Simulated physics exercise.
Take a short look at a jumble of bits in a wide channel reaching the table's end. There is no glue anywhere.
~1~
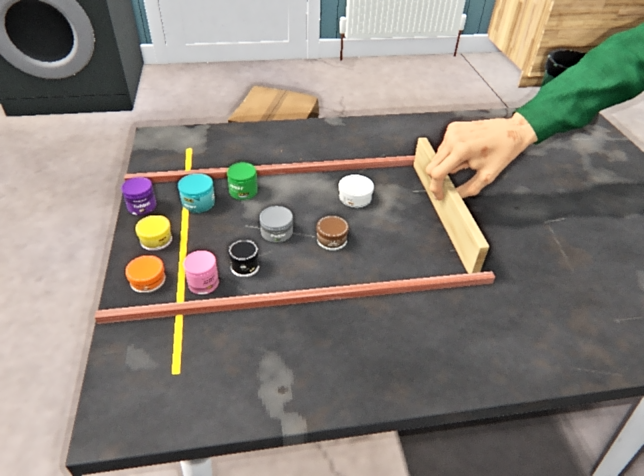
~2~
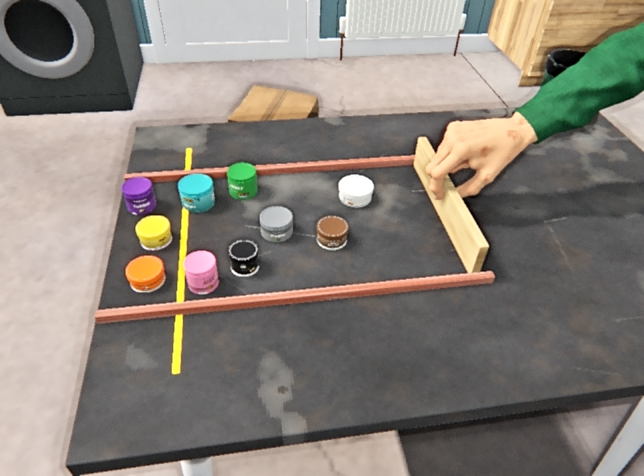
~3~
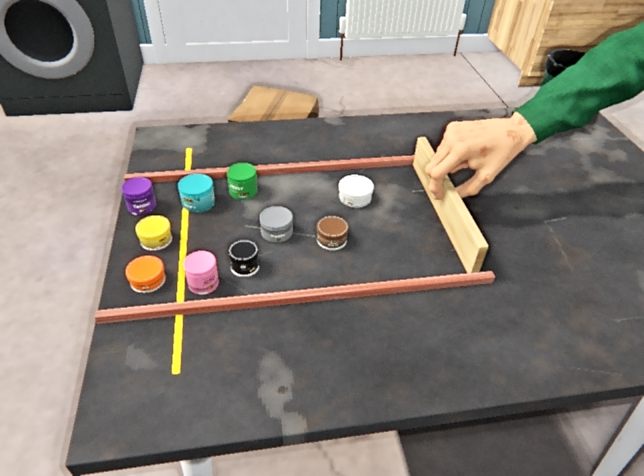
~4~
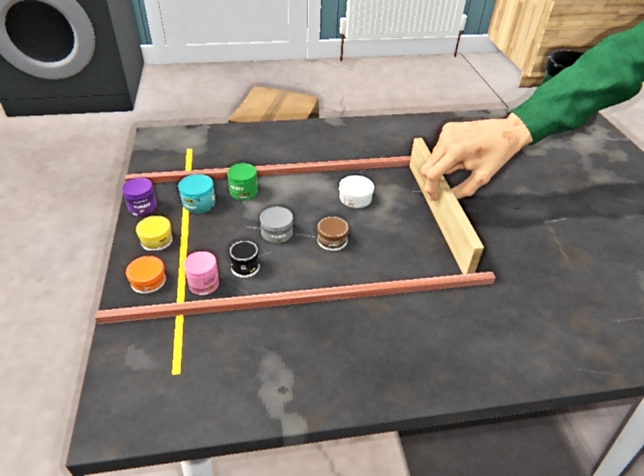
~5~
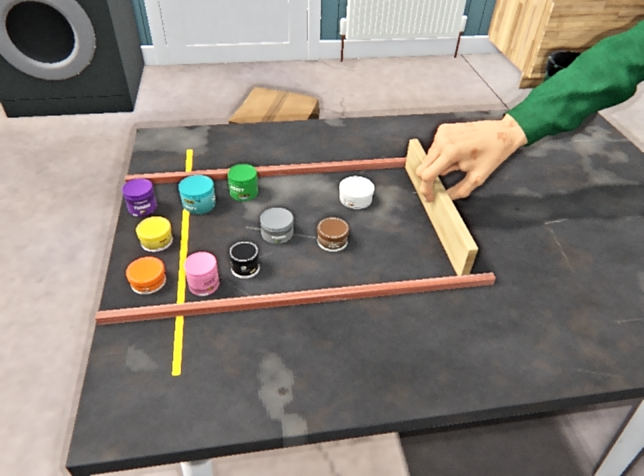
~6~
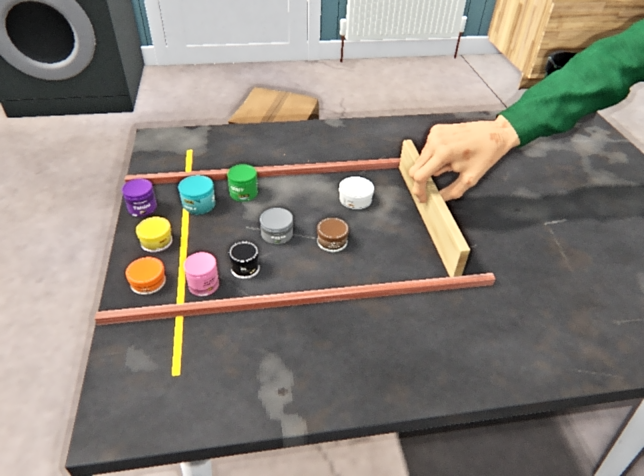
In a utility room with pale floor tiles, a dark, scuffed table is seen from above at an angle by a still camera. Small coloured pots sit between two reddish rails, with purple, yellow and orange left of a yellow strip and white and brown nearest an upright wooden board. A green-sleeved hand grips the board and slides it slightly left, while the pots stay still.
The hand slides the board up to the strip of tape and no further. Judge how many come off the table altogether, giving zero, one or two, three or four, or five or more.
One or two leave.
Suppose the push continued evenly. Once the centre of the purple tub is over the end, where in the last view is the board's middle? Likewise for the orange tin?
Roughly at (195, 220) and roughly at (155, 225).
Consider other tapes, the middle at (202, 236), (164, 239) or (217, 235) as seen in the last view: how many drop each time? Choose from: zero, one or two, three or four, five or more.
In order: None, one or two, zero.
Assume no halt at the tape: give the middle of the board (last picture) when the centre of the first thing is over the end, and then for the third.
Its centre point is roughly (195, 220) and later (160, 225).
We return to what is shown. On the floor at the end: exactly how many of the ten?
The total comes to 1.
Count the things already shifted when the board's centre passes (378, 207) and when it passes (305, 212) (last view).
Well, it's 1 at the first one and 3 at the second.
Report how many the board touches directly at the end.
It's touching 5 at the end.
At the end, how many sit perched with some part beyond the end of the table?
Overhang count: 0.
A little later, none off yet; purple tub at rest near (140, 198); orange tin at rest near (147, 276); yellow pot at rest near (155, 235).
When it is over, the number that fall off is one or two; down, purple tub.
